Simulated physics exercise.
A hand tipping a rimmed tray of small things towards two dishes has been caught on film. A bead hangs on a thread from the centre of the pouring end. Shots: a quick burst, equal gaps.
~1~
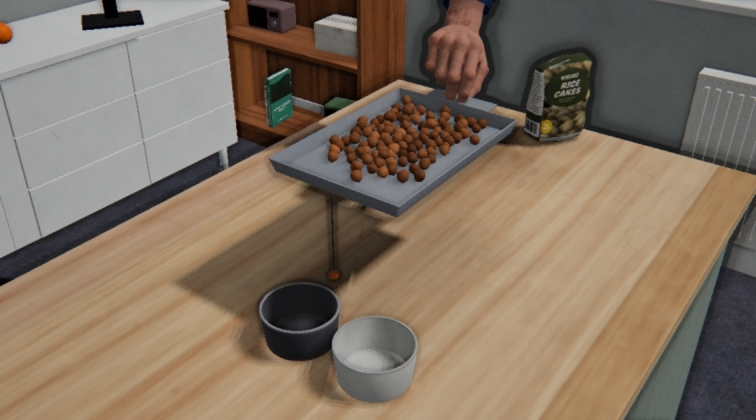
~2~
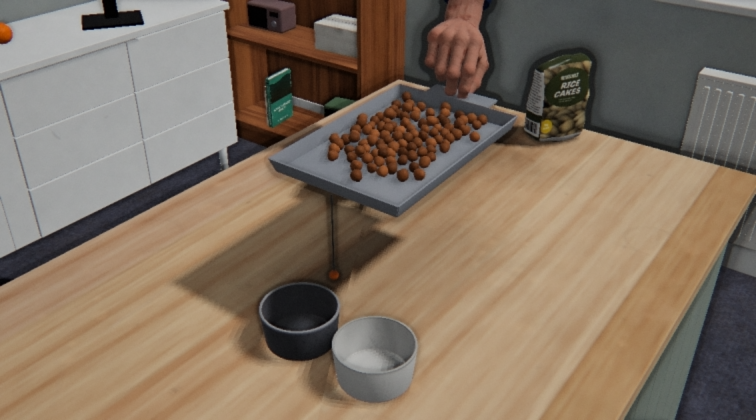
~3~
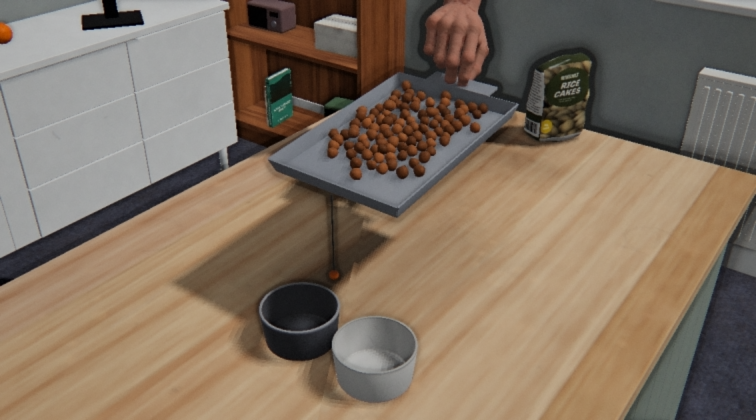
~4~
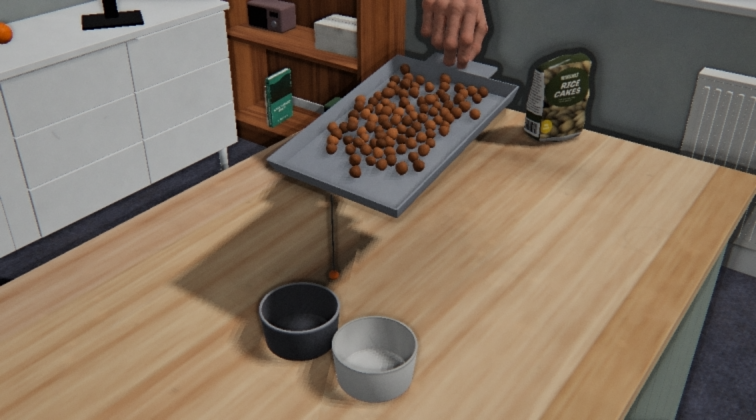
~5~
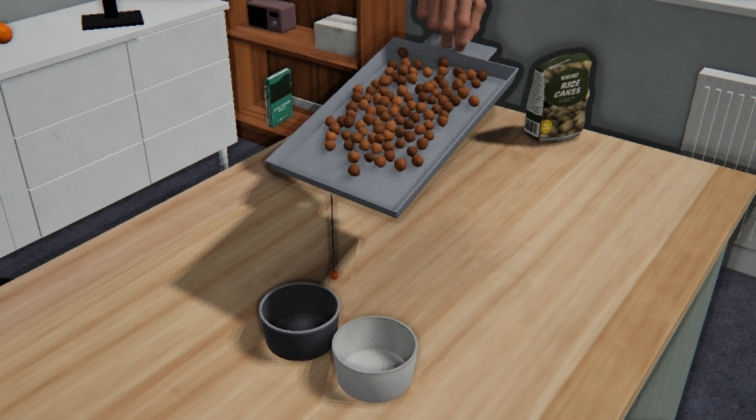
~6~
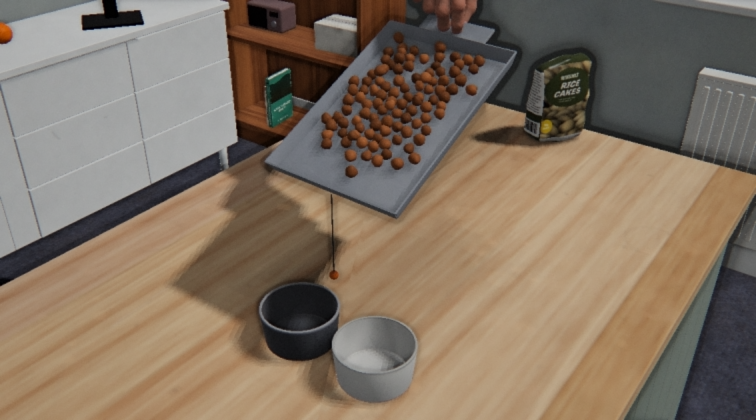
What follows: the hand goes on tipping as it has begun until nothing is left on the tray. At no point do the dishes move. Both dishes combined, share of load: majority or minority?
Compared with the spill, the catch will be larger.
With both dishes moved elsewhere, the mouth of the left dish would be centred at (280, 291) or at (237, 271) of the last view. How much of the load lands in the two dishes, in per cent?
About 70 per cent, then about 40 per cent.
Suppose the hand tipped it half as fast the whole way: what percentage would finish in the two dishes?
I'd put it near 50 per cent.
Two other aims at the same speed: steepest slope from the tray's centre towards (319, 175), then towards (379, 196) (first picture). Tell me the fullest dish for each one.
For the first slope the lefthand dish, for the second the righthand dish.
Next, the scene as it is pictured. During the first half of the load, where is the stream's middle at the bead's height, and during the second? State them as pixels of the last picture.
About (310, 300) to begin with, then about (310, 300).
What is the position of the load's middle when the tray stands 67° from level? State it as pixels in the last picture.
In the last view, the load is centred close to (335, 174).
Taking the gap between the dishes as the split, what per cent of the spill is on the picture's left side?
Left fraction: Around 90 per cent.
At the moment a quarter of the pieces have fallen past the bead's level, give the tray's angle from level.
It has tipped about 85 degrees.
Soon after the last picture, tray tipped steeply; nearly all on the tray; a stray few in the left dish; a stray few outside both; a small part in the air.
A little later, tray tipped past a quarter turn; about a quarter on the tray; a small part in the right dish; about a quarter in the left dish; a small part outside both; about a quarter in the air.
Later still, tray tipped past a quarter turn; about a quarter in the right dish; about a third in the left dish; about a third outside both.
At rest, tray tipped past a quarter turn; about a quarter in the right dish; about a third in the left dish; about a third outside both.
